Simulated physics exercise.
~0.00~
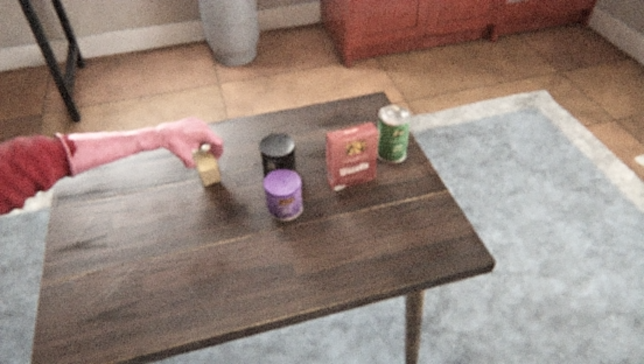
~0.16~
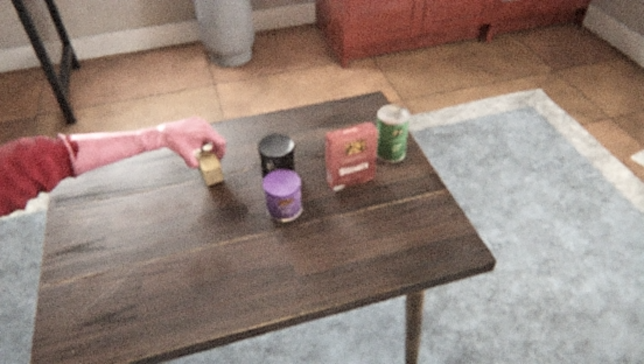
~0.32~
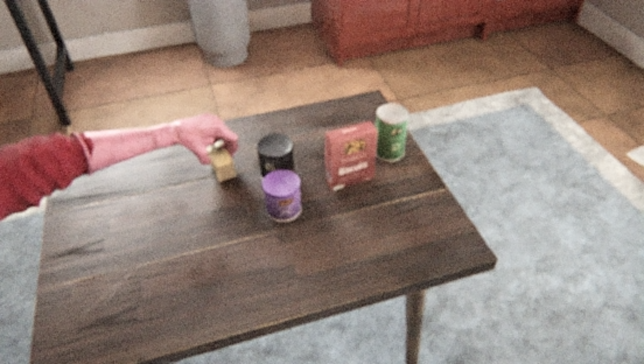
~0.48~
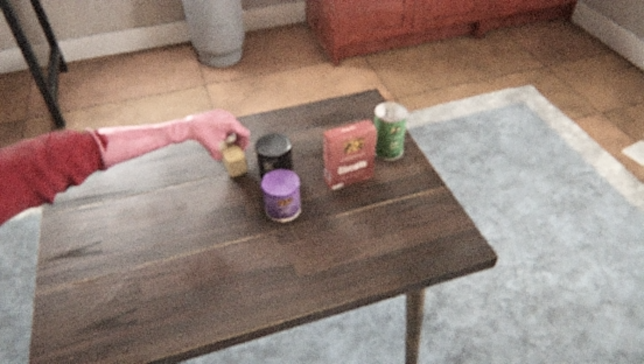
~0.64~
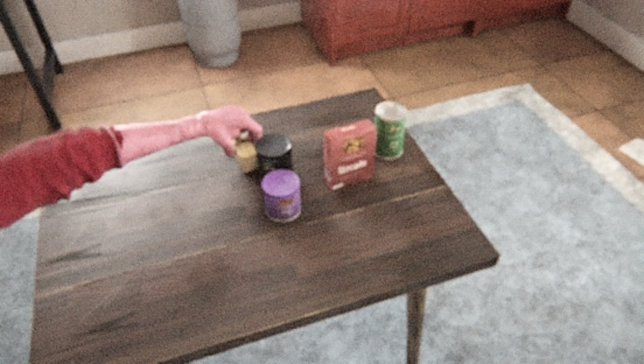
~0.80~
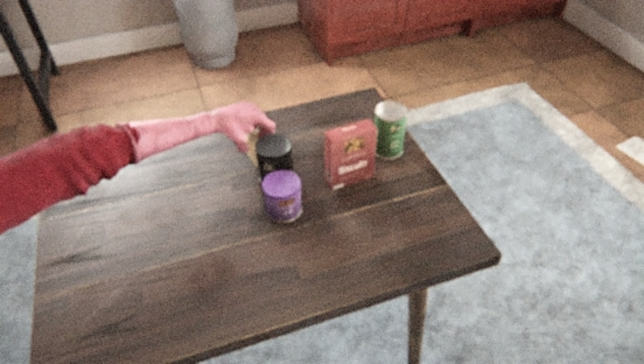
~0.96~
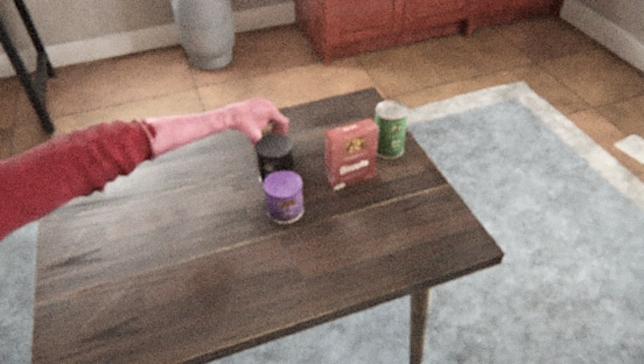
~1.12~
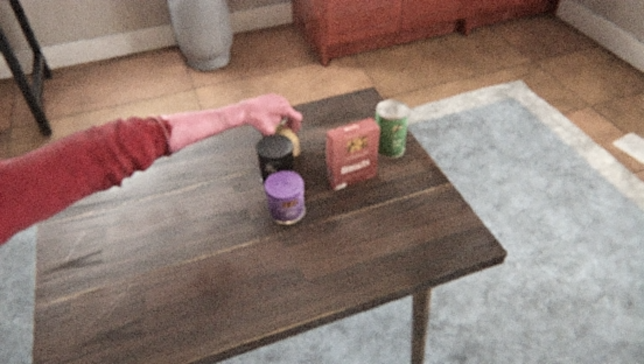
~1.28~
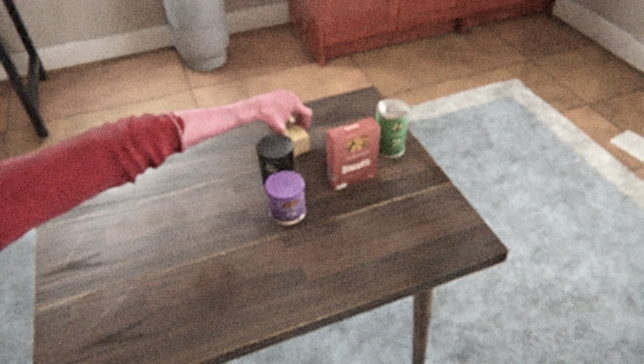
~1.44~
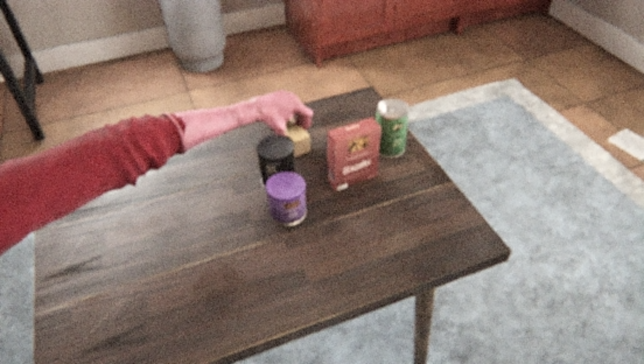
Near the end of a dark wooden table in a room with a tiled floor and a pale blue rug, a cluster of things is seen from above at an angle. A black tin stands behind a purple tin, with a red packet to their right and a green tin beyond it. An arm in a red sleeve reaches in from the left, holding a small yellowish block. The hand moves the block rightward, passing behind the black tin until it emerges between that tin and the red packet. There it stops, still held, and the tins and packet keep their places.
